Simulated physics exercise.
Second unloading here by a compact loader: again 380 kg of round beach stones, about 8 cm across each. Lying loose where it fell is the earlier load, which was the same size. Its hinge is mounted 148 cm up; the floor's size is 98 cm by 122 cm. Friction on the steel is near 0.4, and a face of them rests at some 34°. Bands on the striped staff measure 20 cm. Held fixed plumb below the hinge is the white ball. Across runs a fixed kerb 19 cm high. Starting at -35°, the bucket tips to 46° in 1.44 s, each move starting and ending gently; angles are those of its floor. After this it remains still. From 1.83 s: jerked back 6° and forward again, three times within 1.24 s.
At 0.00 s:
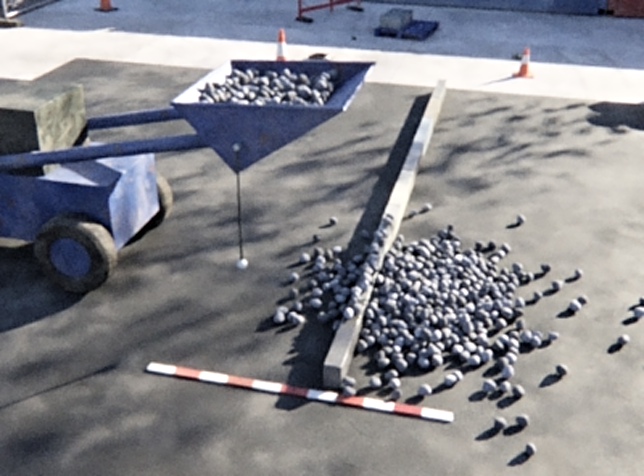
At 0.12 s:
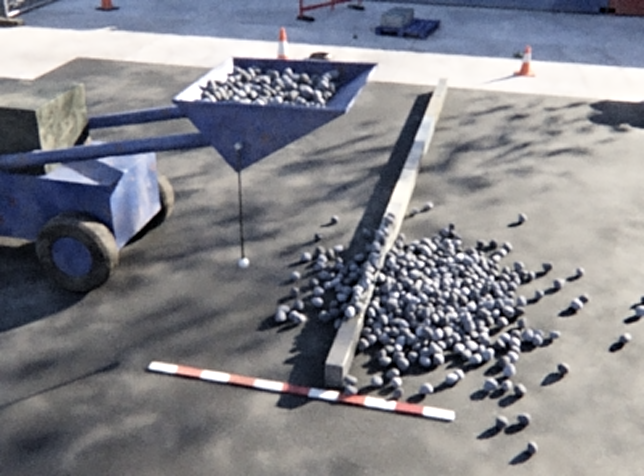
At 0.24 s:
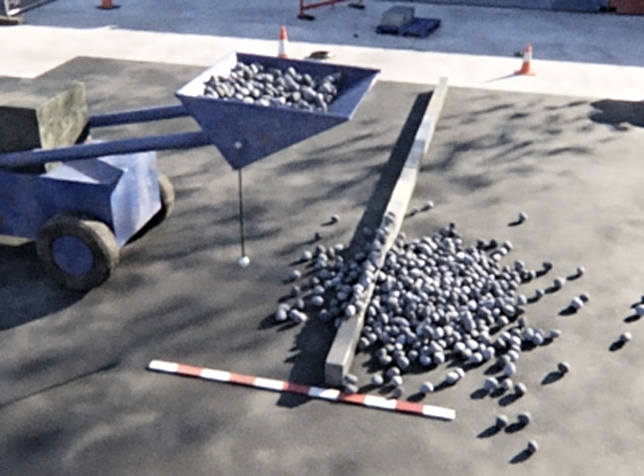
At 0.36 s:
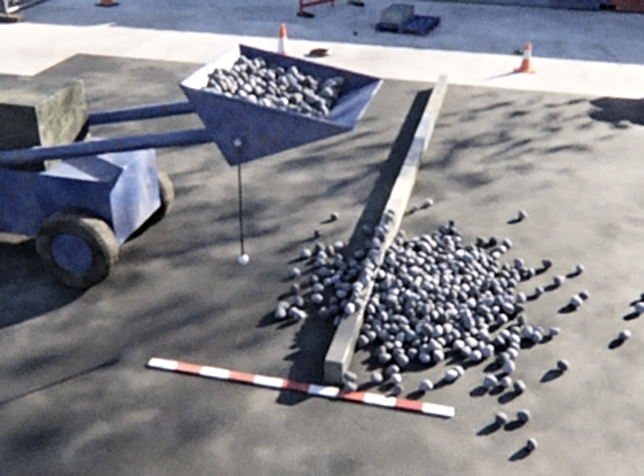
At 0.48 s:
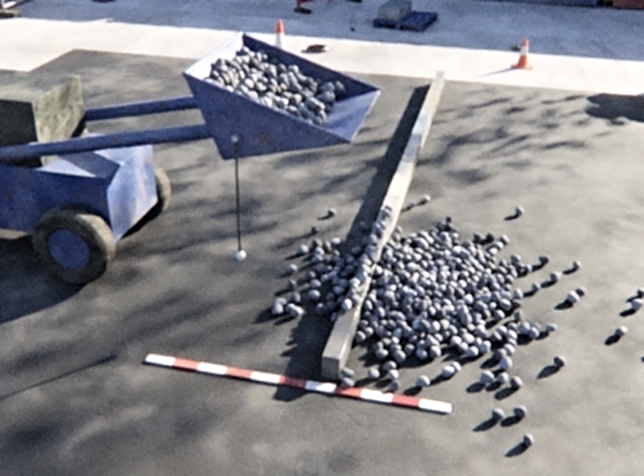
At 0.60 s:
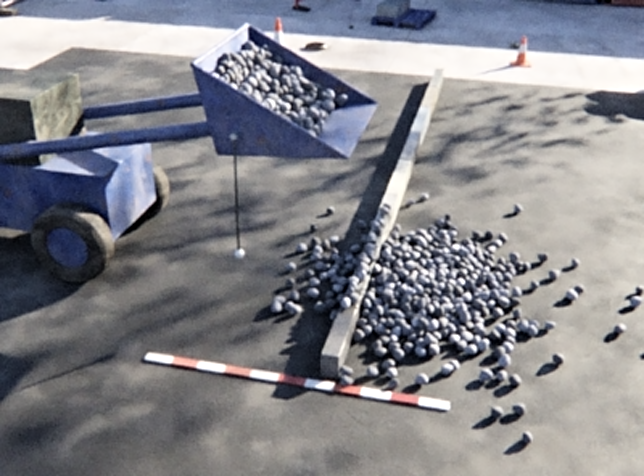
On a sunlit paved yard, a blue loader at left holds a bucket of round grey stones beside a long kerb, with an earlier heap lying across it, mostly on the far side. The bucket steadily tilts down toward the right, its rear edge rising, and the stones shift within it.
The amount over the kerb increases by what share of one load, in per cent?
By about 51 per cent of a load.
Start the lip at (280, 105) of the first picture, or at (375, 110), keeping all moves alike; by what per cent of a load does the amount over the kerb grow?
I'd guess close to 0 per cent first and close to 95 per cent second.
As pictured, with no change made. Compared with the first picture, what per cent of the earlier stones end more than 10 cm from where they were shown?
The answer is about 15 per cent.
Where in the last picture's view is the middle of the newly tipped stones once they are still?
Their middle is at about (368, 271).
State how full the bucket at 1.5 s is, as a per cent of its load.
Roughly 30 per cent is still inside.
After 1.1 s the floor is at 33°; in per cent of one load, 99 in the bucket, 14 on this side of the kerb, 87 over the kerb; the foremost stones are at (619, 306).
After 1.5 s the floor is at 46°; in per cent of one load, 29 in the bucket, 73 on this side of the kerb, 98 over the kerb; the foremost stones are at (619, 306).
After 3.5 s the floor is at 46°; in per cent of one load, 0 in the bucket, 62 on this side of the kerb, 138 over the kerb; the foremost stones are at (619, 306).
After 6.2 s the floor is at 46°; in per cent of one load, 0 in the bucket, 62 on this side of the kerb, 138 over the kerb; the foremost stones are at (619, 306). Net gain over the kerb, 51.
